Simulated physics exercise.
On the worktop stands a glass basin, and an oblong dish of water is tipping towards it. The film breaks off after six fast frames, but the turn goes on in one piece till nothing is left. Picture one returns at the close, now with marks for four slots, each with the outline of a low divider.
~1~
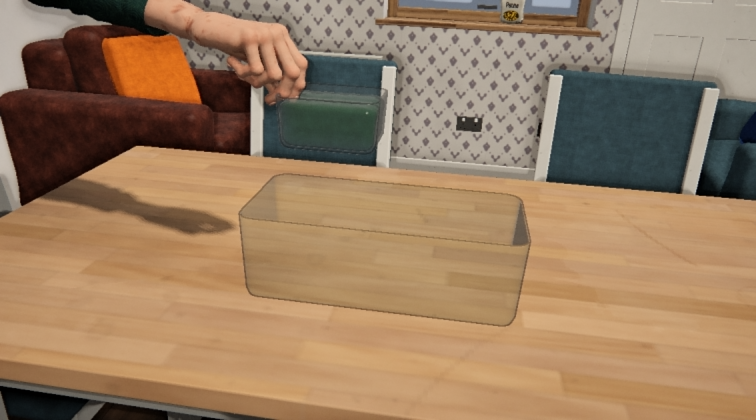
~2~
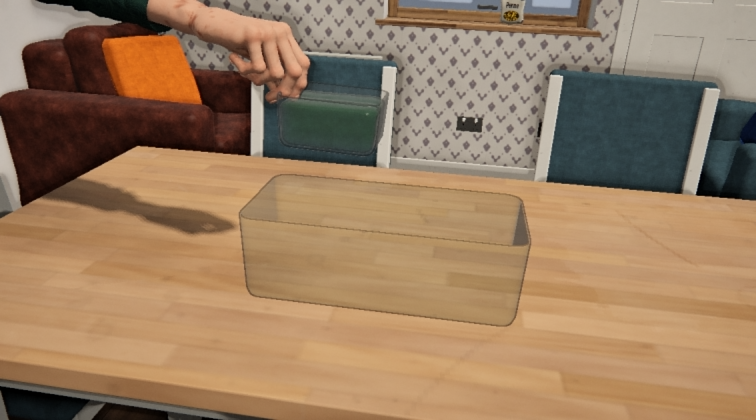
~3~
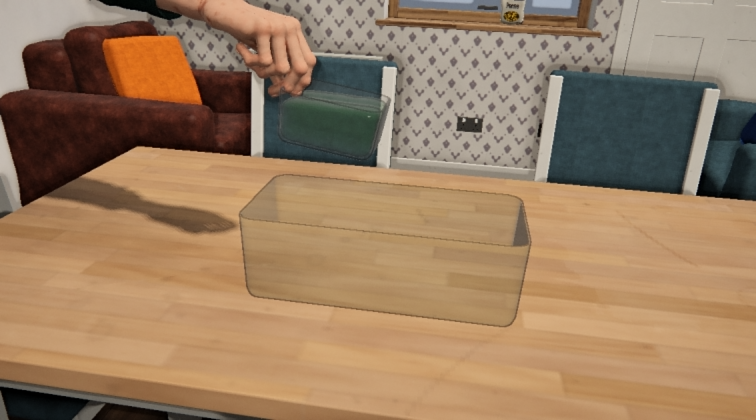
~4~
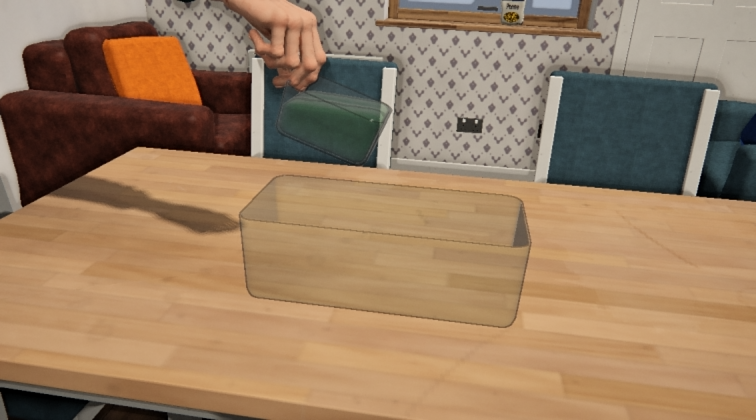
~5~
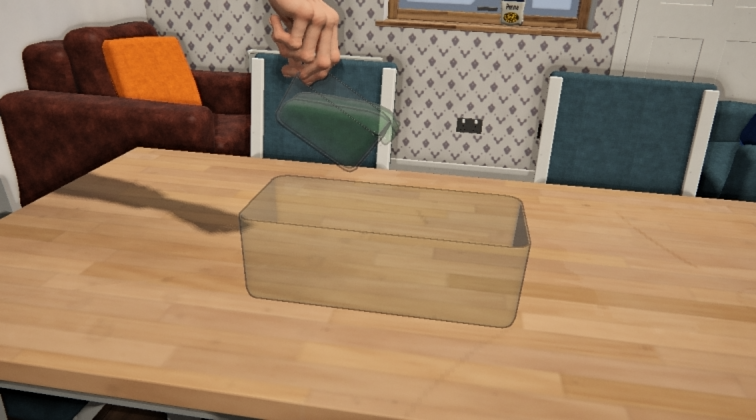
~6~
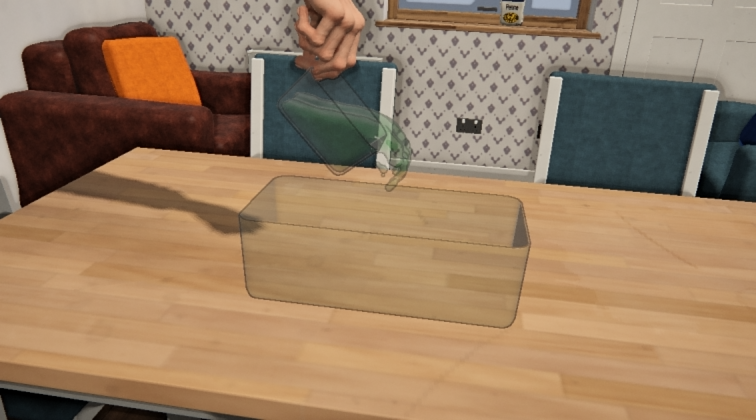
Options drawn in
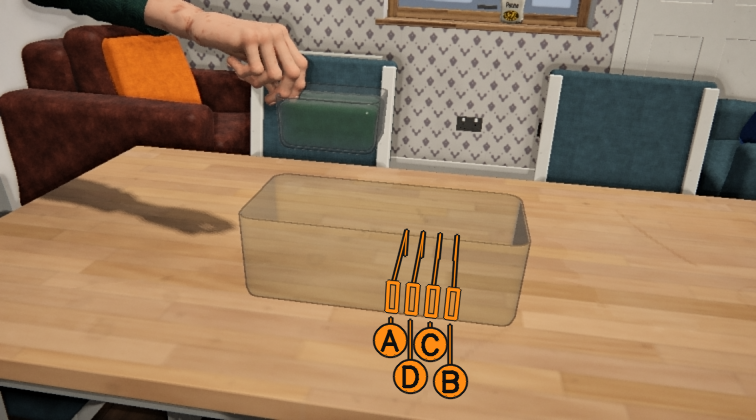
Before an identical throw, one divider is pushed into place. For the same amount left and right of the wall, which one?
Choose D.
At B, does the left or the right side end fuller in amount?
The left one.
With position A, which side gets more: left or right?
More ends on the right.
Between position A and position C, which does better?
A.
In orange, A at (390, 318); B at (450, 325); C at (430, 322); D at (410, 320).
For position A, about 27 % ends left of the wall and 72 % right of it.
For position B, about 91 % ends left of the wall and 8 % right of it.
For position C, about 87 % ends left of the wall and 10 % right of it; 3 % is lost outside.
For position D, about 48 % ends left of the wall and 51 % right of it.
